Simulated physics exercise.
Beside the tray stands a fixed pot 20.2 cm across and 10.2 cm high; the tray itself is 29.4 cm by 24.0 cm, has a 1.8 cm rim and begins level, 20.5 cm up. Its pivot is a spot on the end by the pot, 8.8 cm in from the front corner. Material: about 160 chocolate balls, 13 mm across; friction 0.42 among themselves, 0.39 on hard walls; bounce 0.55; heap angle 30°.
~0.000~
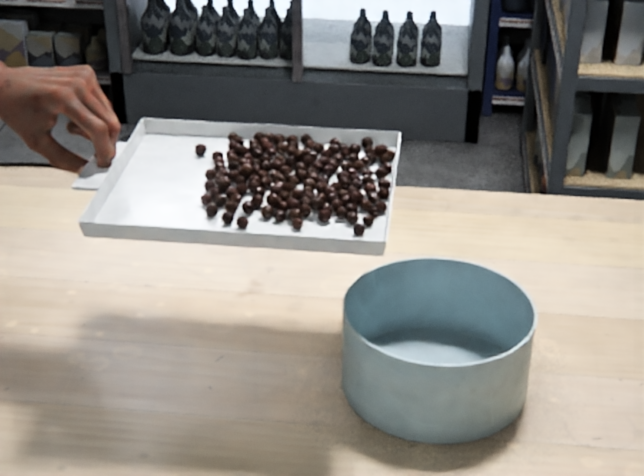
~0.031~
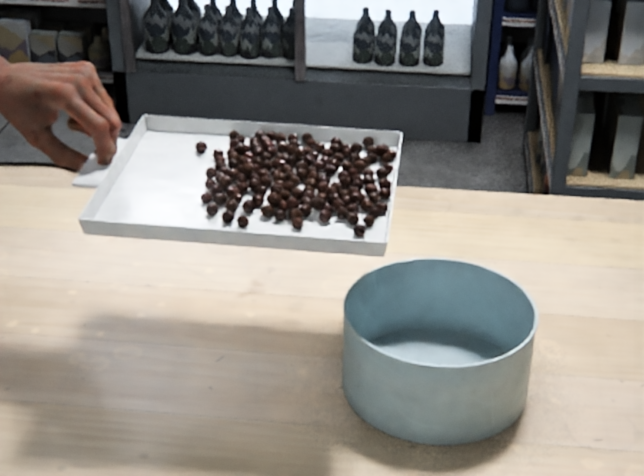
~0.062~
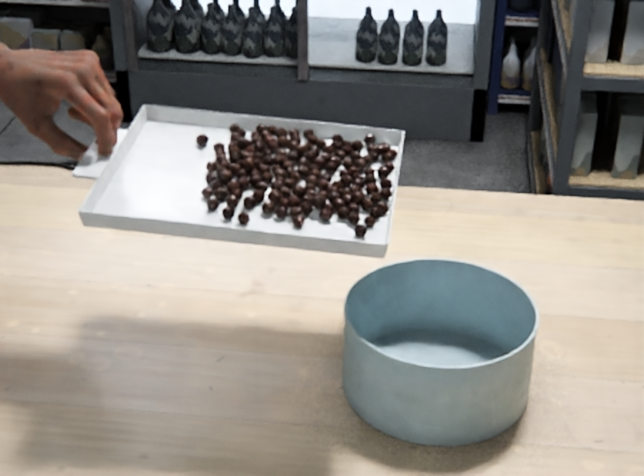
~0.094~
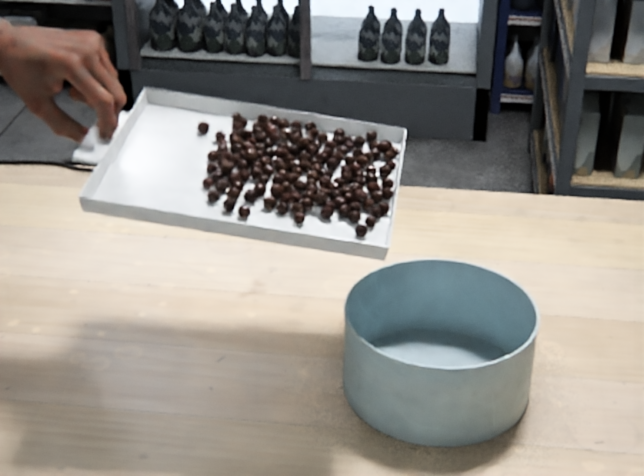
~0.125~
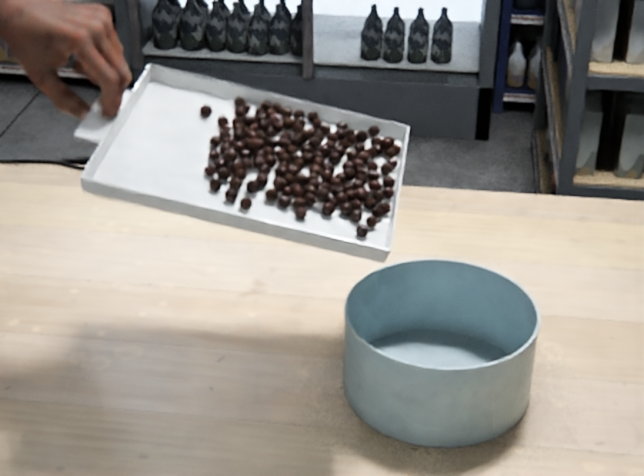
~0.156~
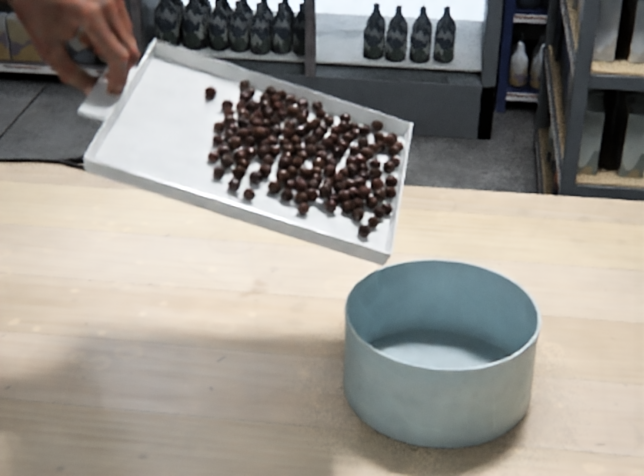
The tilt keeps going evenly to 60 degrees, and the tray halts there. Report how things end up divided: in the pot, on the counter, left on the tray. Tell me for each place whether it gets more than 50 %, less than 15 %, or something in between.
I expect pot: In between, counter: Less than 15 %, left on the tray: More than 50 %.
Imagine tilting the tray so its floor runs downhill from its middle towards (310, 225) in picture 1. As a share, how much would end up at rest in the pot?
I'd say close to 20 %.
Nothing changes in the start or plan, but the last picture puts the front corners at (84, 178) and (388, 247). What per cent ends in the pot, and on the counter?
In the pot: 10 per cent; on the counter: 0 per cent.
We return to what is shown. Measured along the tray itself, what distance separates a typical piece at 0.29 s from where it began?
Displacement on the tray: About 1 cm.
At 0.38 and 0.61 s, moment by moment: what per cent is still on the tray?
Roughly 100 then 80.
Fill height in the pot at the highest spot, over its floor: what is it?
It reaches roughly 1.5 cm.
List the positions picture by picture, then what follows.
Tray tilt 0 degrees, front corners at (82, 220) and (383, 239); middle of the pieces at (301, 176); pot at (439, 307), in the first picture.
Tray tilt 1 degrees, front corners at (83, 217) and (384, 240); middle of the pieces at (302, 175), in the second picture.
Tray tilt 3 degrees, front corners at (83, 209) and (385, 242); middle of the pieces at (303, 172), in the third picture.
Tray tilt 7 degrees, front corners at (83, 195) and (386, 244), lowest corner right front; middle of the pieces at (305, 166), in the fourth picture.
Tray tilt 12 degrees, front corners at (85, 176) and (387, 248), lowest corner right front; middle of the pieces at (307, 159), in the fifth picture.
Tray tilt 17 degrees, front corners at (89, 156) and (389, 251), lowest corner right front; middle of the pieces at (310, 151); pot at (442, 310). Its pace works out near 180 degrees a second, in the sixth picture.
After 0.29 s, tilt 41 degrees; the tray holds 100 %, the pot 0 %.
After 0.38 s, tilt 56 degrees; the tray holds 100 %, the pot 0 %.
Then, at 0.61 s, tilt 60 degrees; the tray holds 80 %, the pot 5 %.
In the end, at 1.8 s, pot 35 %, counter 5 %, tray 60 %.
